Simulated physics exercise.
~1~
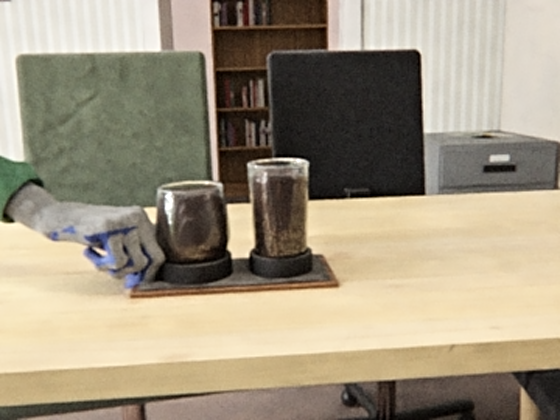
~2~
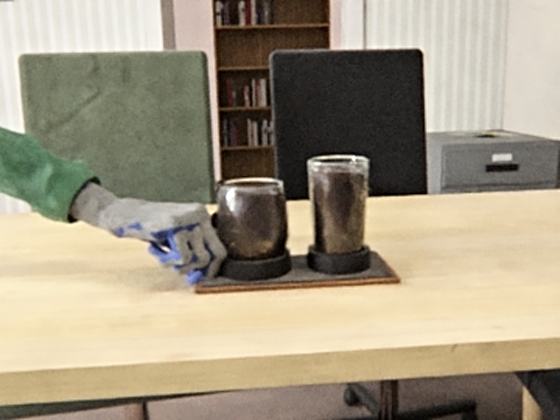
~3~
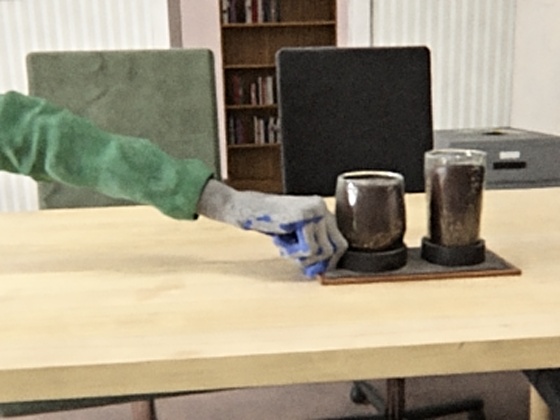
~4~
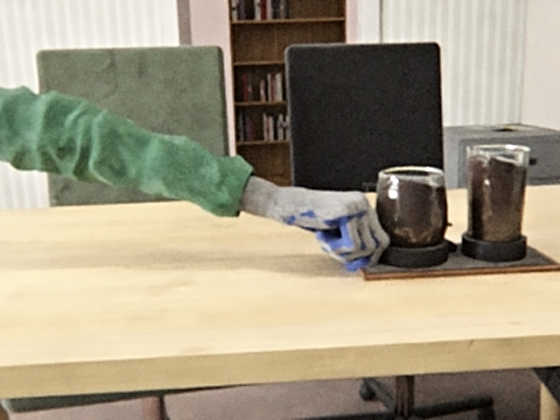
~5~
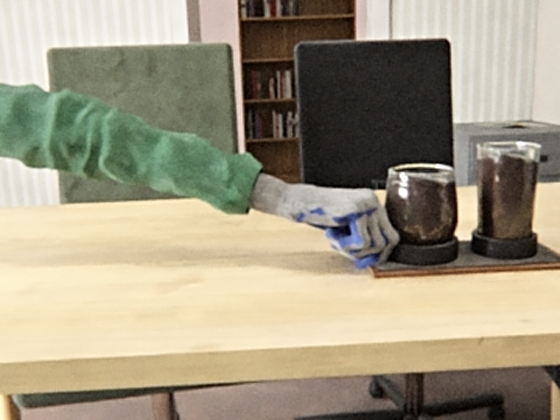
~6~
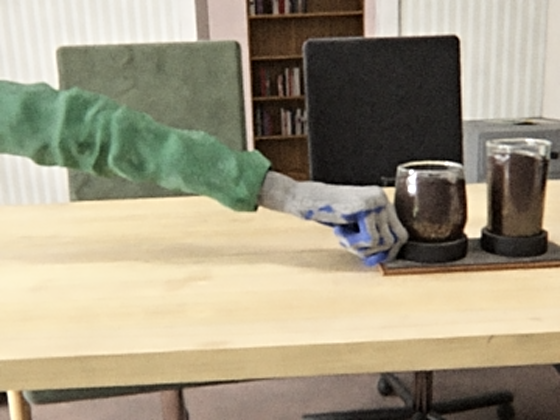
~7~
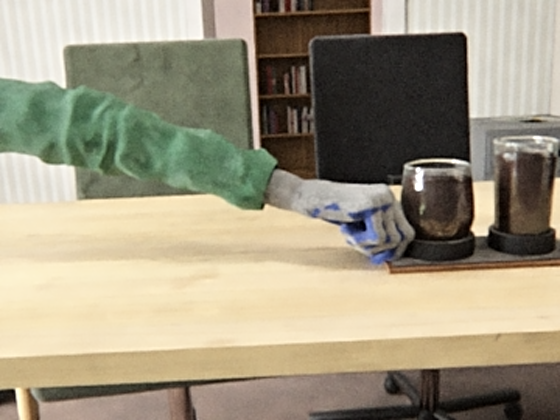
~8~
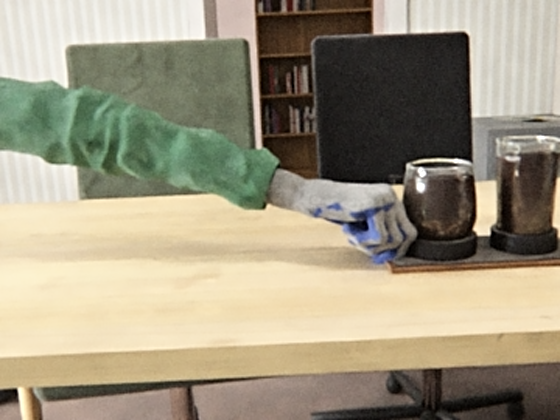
A gloved hand in grey and blue, its arm in a green sleeve, grips the left end of a dark tray on a pale wooden table, seen from across the table. A rounded stemless glass and a taller slim glass of dark coffee stand in black holders on it. Behind are a green chair, a black chair, a bookshelf and a grey cabinet. The hand pushes the tray smoothly to the right as the view shifts slightly left. The tray slows and stops near the right edge, both glasses upright, the hand still on it.
